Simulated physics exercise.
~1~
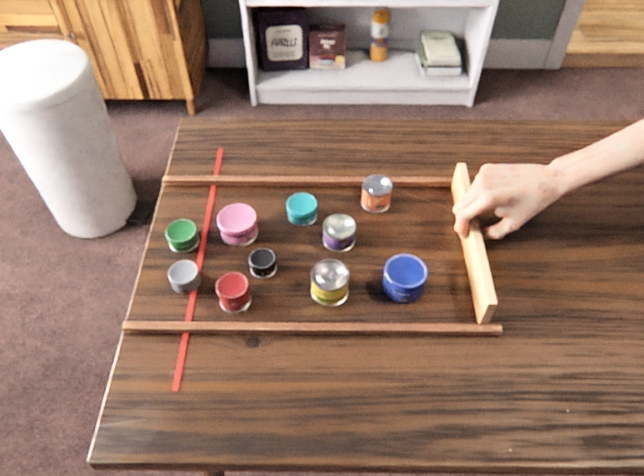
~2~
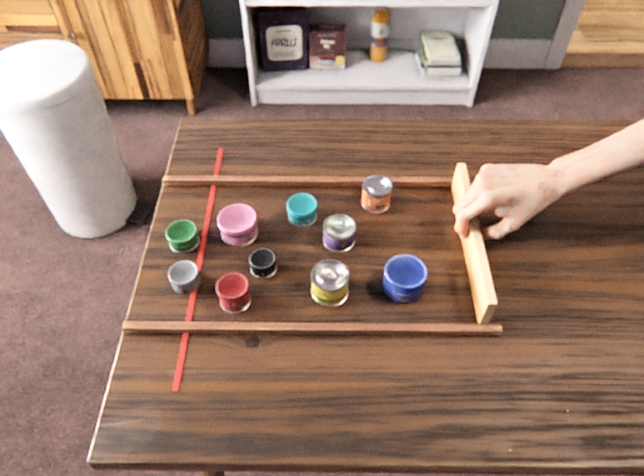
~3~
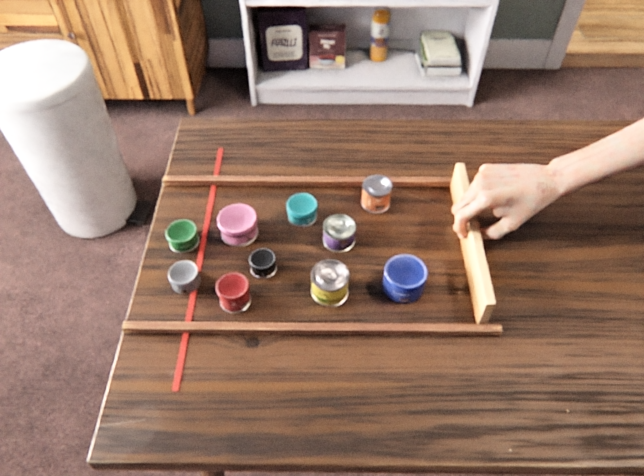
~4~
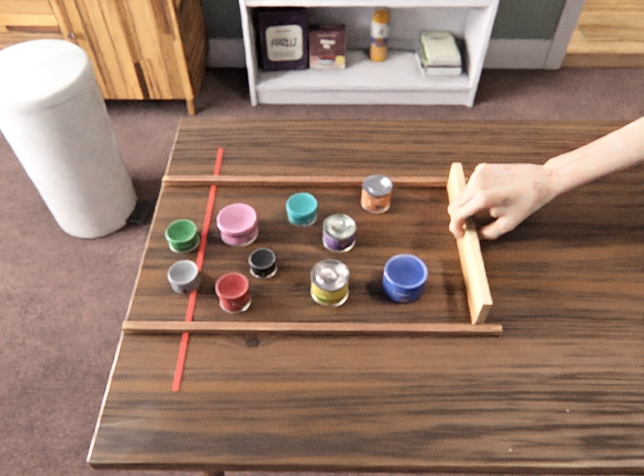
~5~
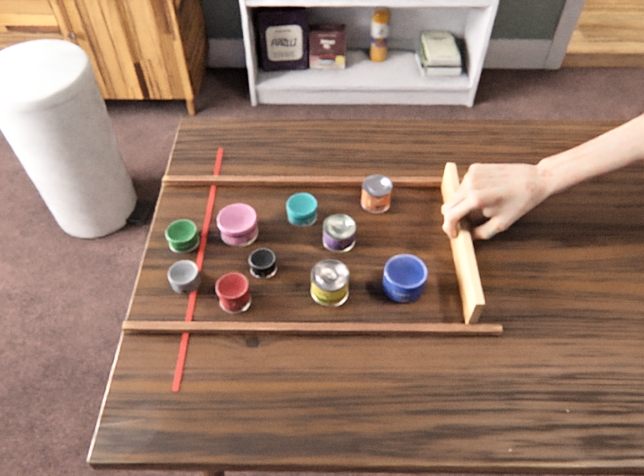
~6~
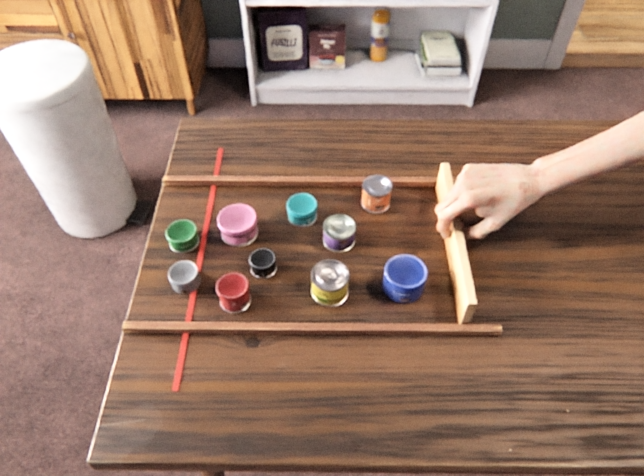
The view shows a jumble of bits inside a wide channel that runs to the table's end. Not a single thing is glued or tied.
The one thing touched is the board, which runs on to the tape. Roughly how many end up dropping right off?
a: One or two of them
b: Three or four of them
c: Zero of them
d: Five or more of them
One or two of them (a).
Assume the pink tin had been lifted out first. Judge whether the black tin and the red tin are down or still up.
So the black tin is still there and the red tin goes off the edge.
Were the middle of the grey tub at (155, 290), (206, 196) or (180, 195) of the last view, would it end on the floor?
Order of tries: Off, on, on.
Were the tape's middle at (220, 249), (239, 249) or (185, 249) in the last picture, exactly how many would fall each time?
Down on the floor: 1, 0 and 5.
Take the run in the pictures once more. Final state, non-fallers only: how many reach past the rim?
3 in all.
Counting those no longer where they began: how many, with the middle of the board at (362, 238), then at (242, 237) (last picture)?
Counts: 3, 10.
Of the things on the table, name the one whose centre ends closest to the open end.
Nearest at the end: The grey tub.
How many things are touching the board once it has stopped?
Counting them up gives 4.
A little later, none off yet; green pot at rest near (183, 236); grey tub at rest near (185, 277); pink tin at rest near (238, 225).
When it is over, the number that fall off is one or two; down, red tin and green pot.
